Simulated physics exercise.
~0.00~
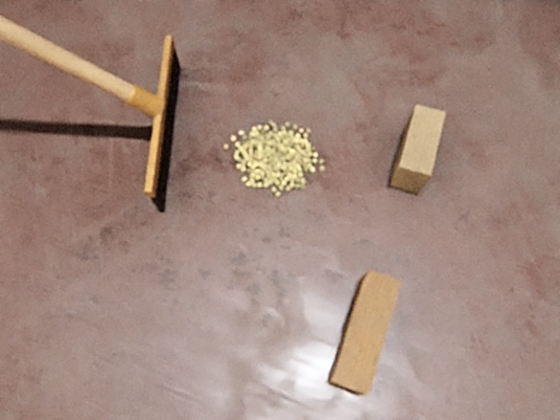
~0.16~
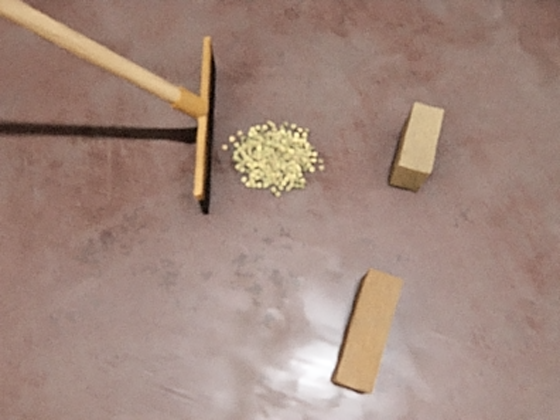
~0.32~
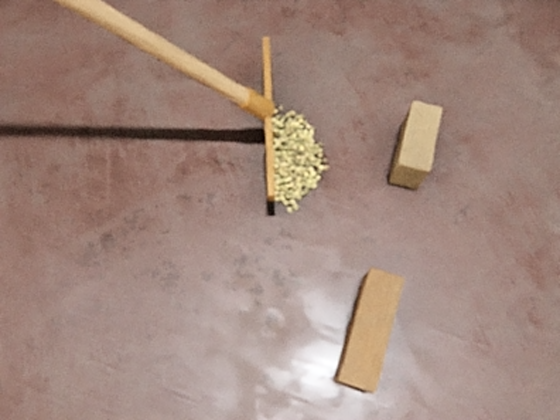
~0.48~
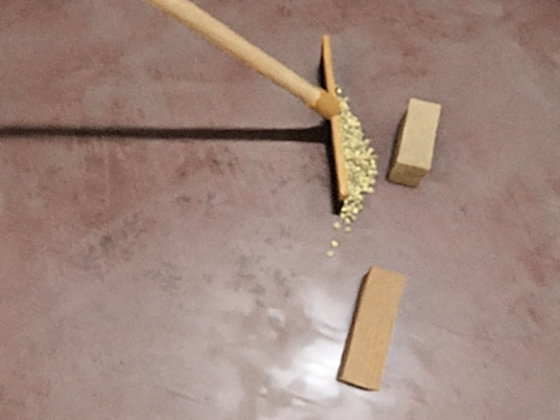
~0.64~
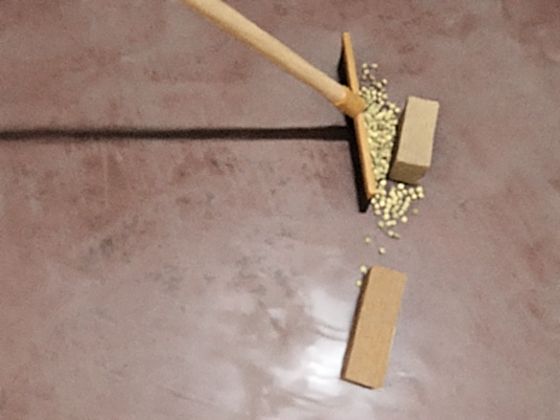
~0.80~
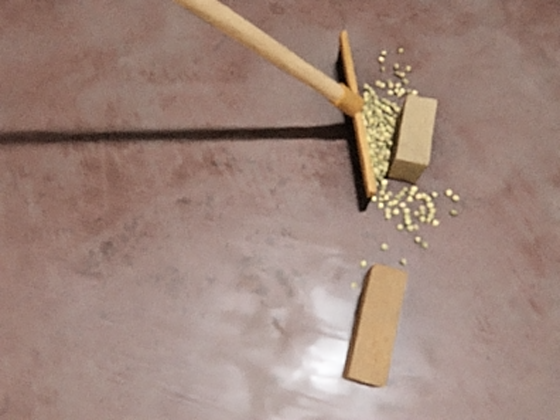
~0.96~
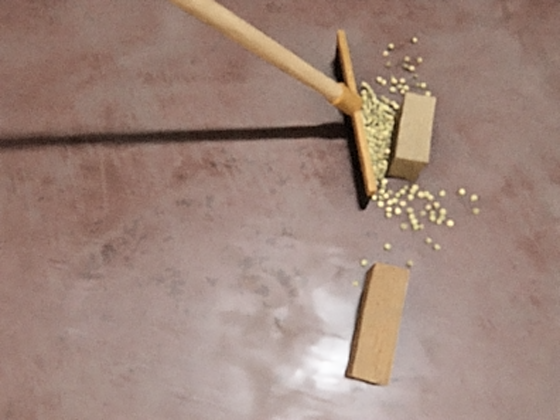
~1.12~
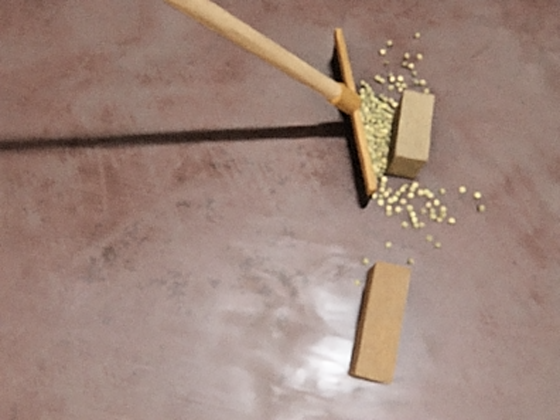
On a mottled reddish floor, a squeegee pushing pale beans right against a block, some spilling past both ends, most staying trapped.
